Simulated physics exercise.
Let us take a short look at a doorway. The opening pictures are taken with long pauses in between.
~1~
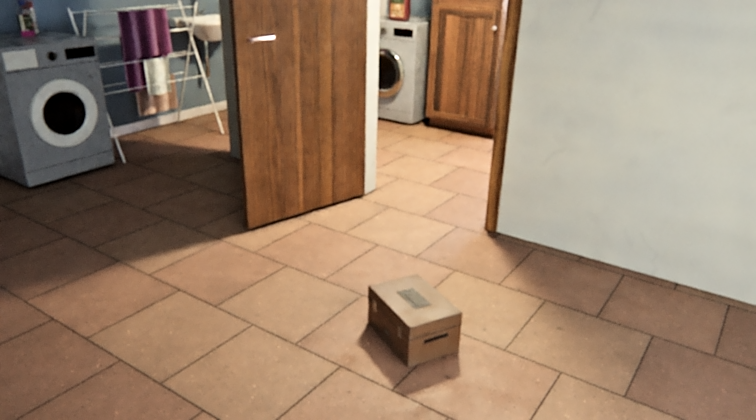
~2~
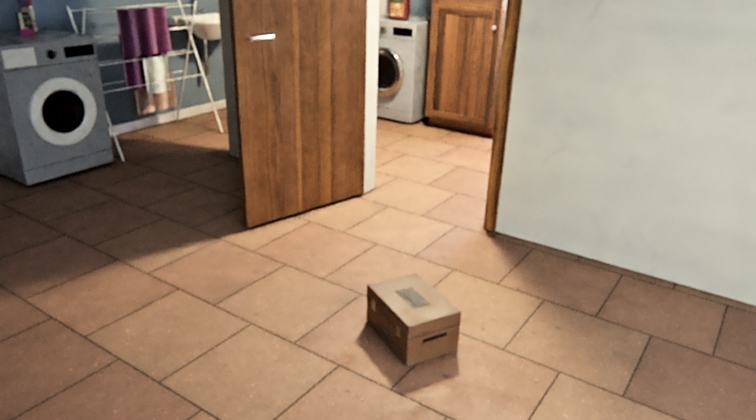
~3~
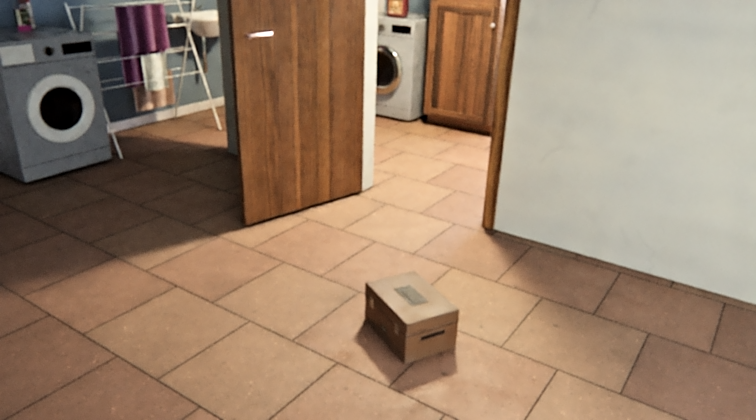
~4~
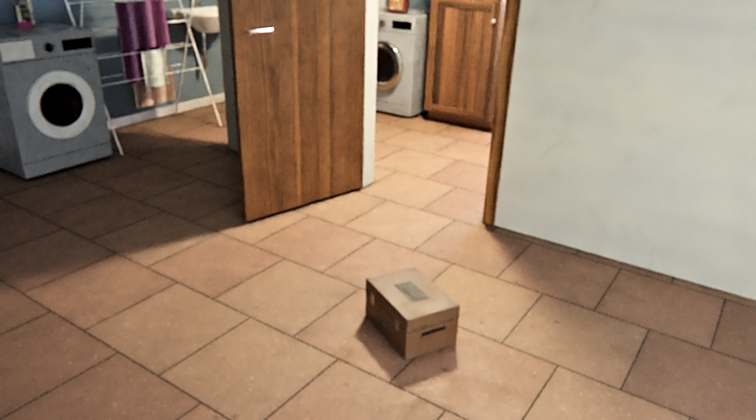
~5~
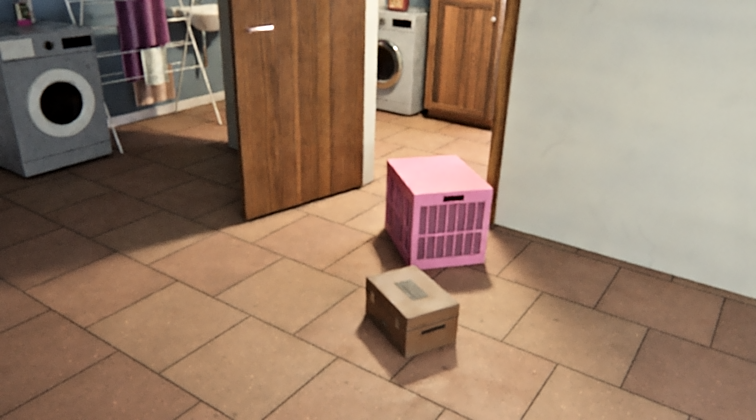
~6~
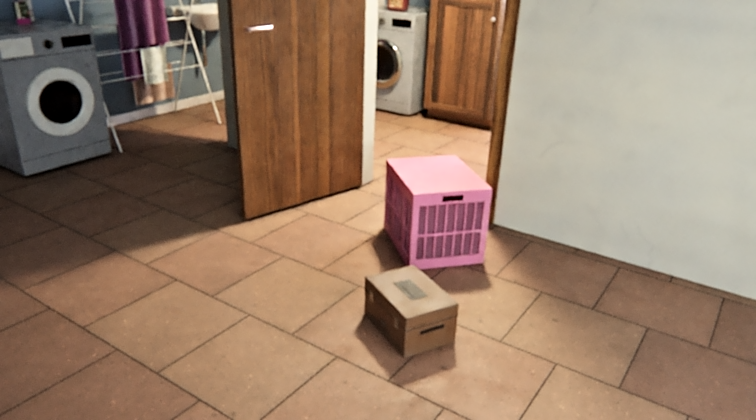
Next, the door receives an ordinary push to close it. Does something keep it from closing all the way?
Yes, it stays partly open.
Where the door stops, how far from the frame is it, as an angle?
Roughly 35°.
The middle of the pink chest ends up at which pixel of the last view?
End point in the final view: About (458, 210).
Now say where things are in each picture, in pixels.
In the first picture, door wide open and still; brown toolbox (413, 318).
In the second picture, door wide open and still; brown toolbox (412, 317).
In the third picture, door wide open and still; brown toolbox (410, 315).
In the fourth picture, door wide open and still; brown toolbox (411, 311).
In the fifth picture, door wide open and still; brown toolbox (410, 309).
In the sixth picture, door wide open and still; pink chest (434, 210); brown toolbox (409, 309).
Then, 0.60 s later than the last frame, open by 88°.
Then, 1.00 s later than the last frame, open by 61°.
Then, 1.20 s later than the last frame, open by 45°.
Then, 1.40 s later than the last frame, open by 38°; pink chest moved a little near (449, 210).
When it is over, open by 34°; moved from the start, pink chest; brown toolbox as before. End places, in pixels of the last picture, pink chest near (458, 210).
